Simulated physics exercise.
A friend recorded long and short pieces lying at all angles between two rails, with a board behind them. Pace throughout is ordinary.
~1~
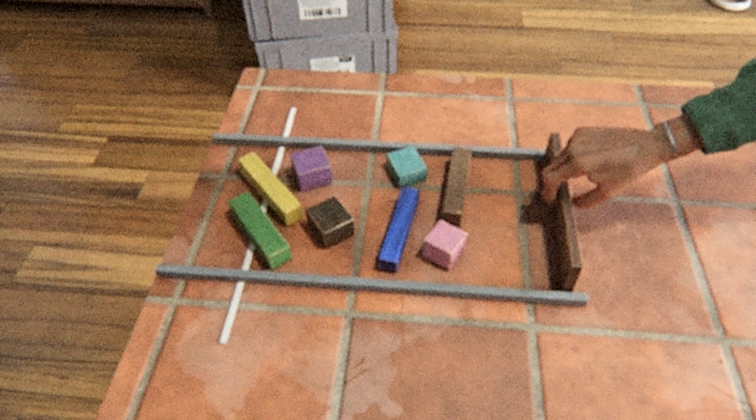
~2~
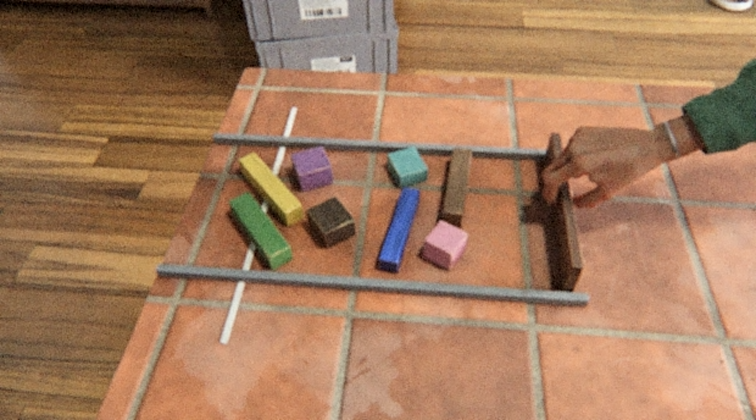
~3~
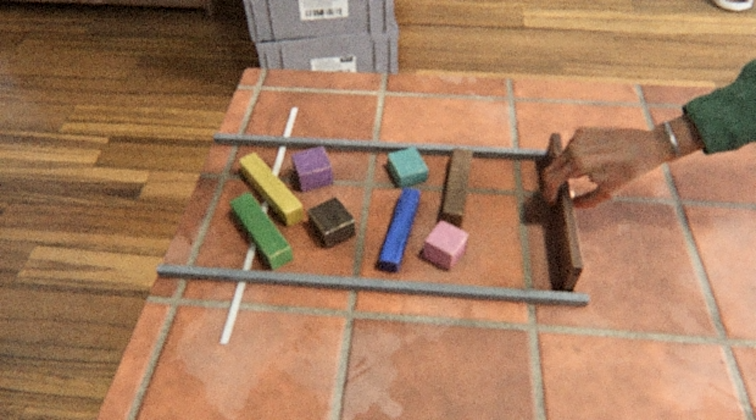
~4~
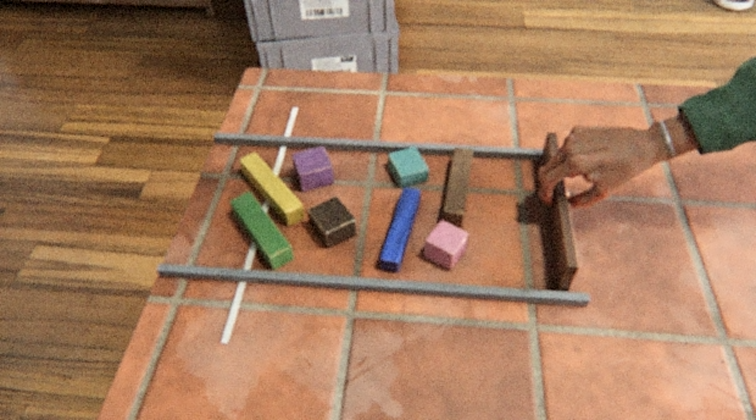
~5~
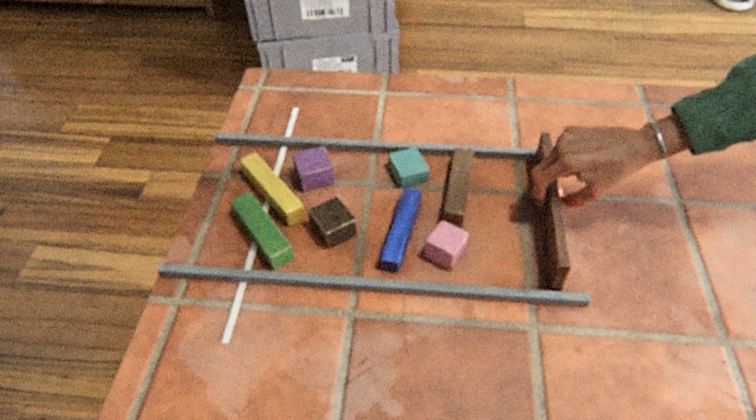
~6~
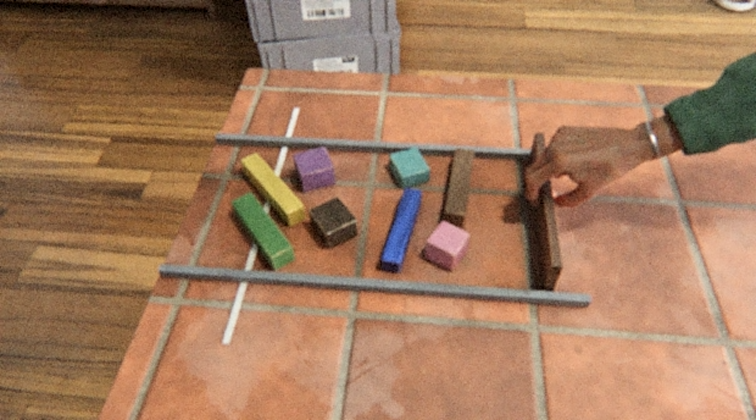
A hand slides a dark board slightly left between two rails behind still coloured blocks.
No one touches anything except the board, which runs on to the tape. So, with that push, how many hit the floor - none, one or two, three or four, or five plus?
I'd say one or two.
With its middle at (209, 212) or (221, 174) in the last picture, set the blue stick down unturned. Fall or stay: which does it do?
Taken in order, it does not stay and then does not stay.
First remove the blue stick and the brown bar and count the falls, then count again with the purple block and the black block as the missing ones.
That gives 0 in the first case, then 0 in the second.
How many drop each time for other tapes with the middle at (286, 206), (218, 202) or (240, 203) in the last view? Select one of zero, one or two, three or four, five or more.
In order of the places: Not one; at least five; either three or four.
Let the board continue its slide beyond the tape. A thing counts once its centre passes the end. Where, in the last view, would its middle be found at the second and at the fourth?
At (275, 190) for the second, at (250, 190) for the fourth.
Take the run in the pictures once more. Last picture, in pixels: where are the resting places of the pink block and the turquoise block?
In the last picture the pink block sits at (237, 240) while the turquoise block sits at (248, 154).
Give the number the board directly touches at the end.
The figure is 2.
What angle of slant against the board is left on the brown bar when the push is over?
I'd put it at about 0°.
Soon after, none off yet; yellow bar at rest near (273, 188); green bar at rest near (262, 230); purple block at rest near (314, 169).
After that, none off yet; yellow bar moving near (265, 184); green bar at rest near (262, 230); purple block at rest near (314, 169).
And then, none off yet; yellow bar displaced about its own width near (221, 170); green bar displaced about its own width near (205, 229); purple block displaced well along near (248, 170).
In the end, the number that fall off is one or two; gone, green bar and yellow bar.
